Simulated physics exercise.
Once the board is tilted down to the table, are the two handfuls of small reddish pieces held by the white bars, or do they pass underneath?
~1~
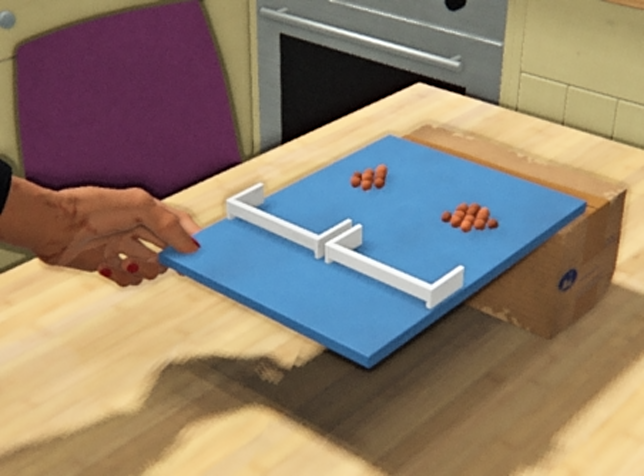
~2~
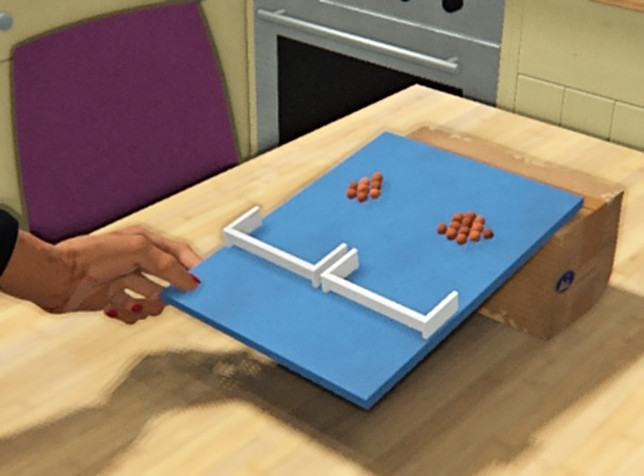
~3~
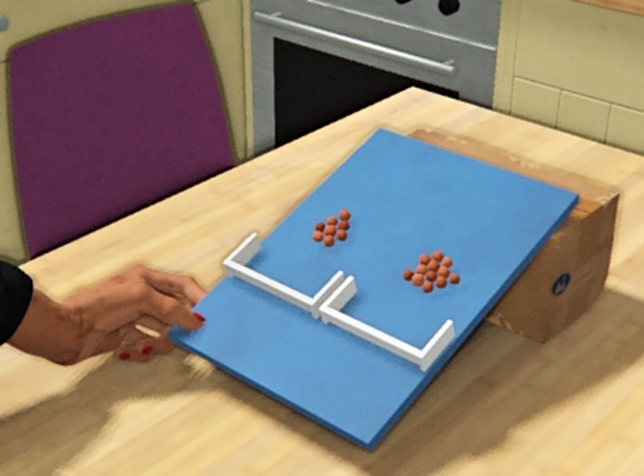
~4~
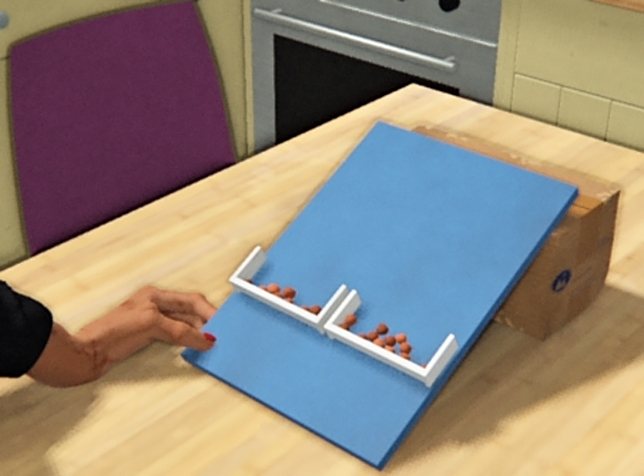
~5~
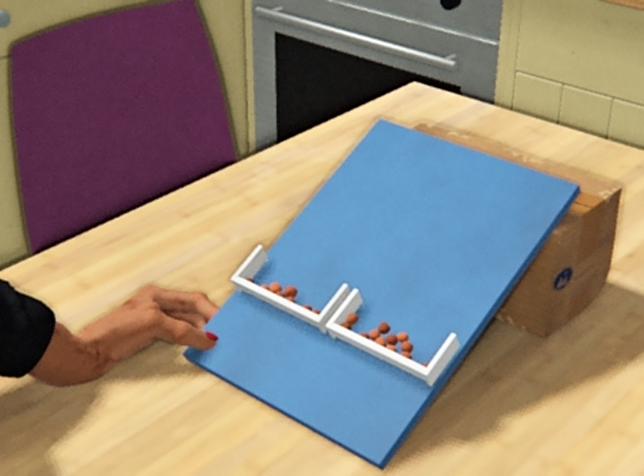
Both handfuls are held. The near one and the far one each slide down and end up gathered behind their white bars.
